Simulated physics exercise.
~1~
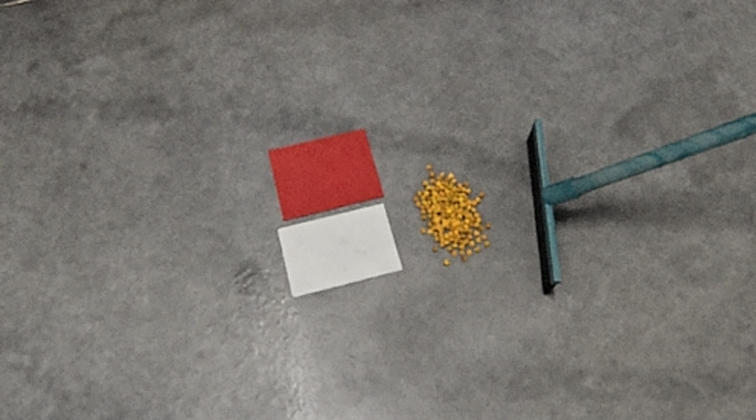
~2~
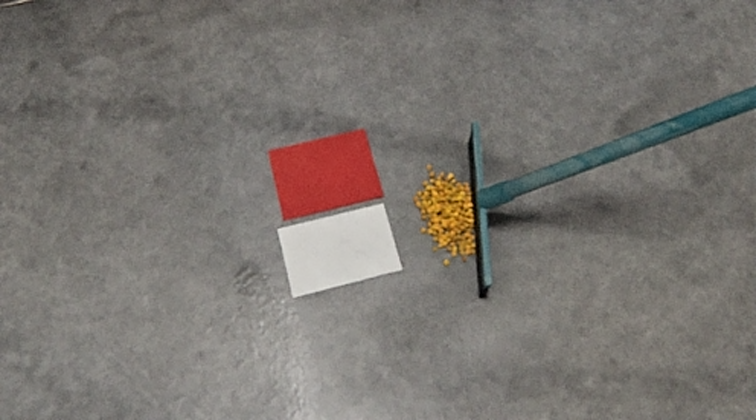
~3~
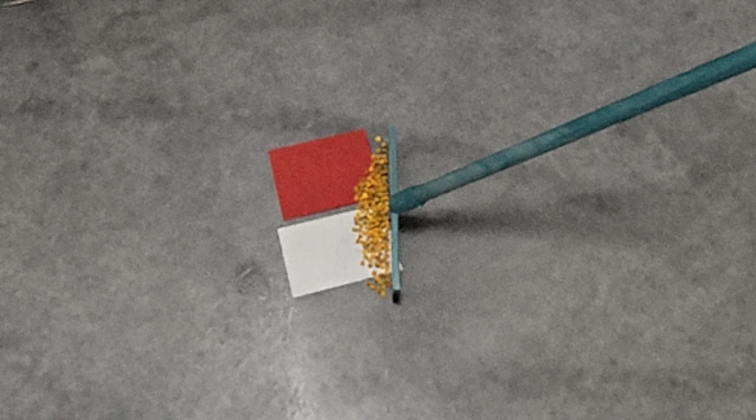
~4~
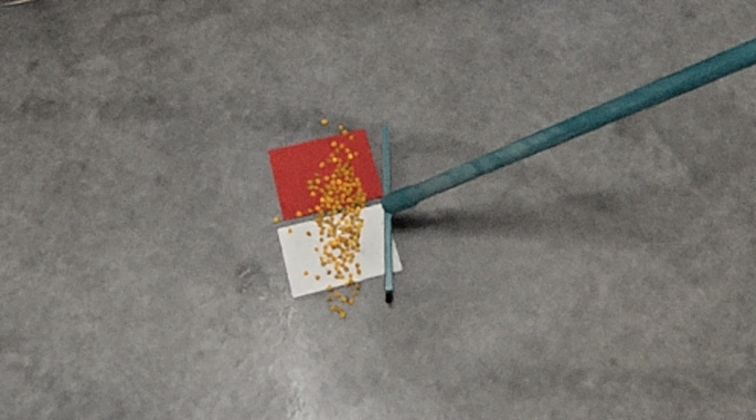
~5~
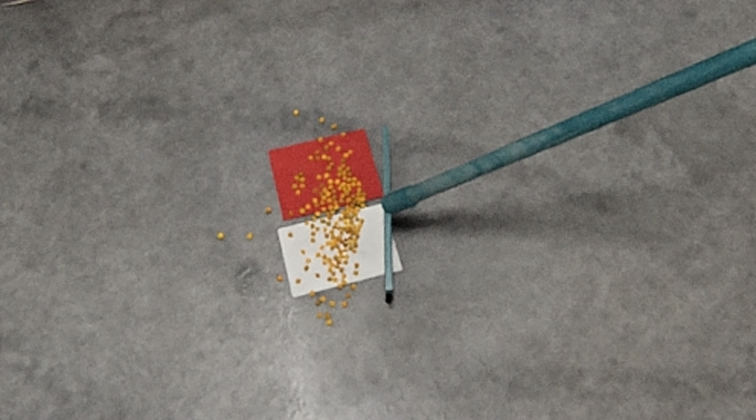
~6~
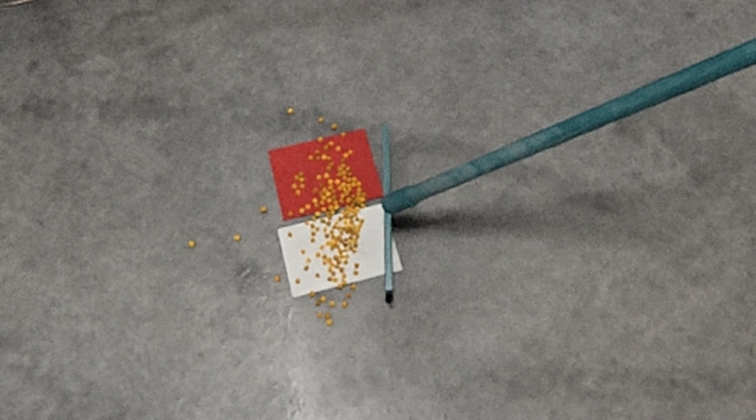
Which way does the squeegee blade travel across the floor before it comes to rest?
The blade travels to the left, pushing the kernels onto the mats before it stops.
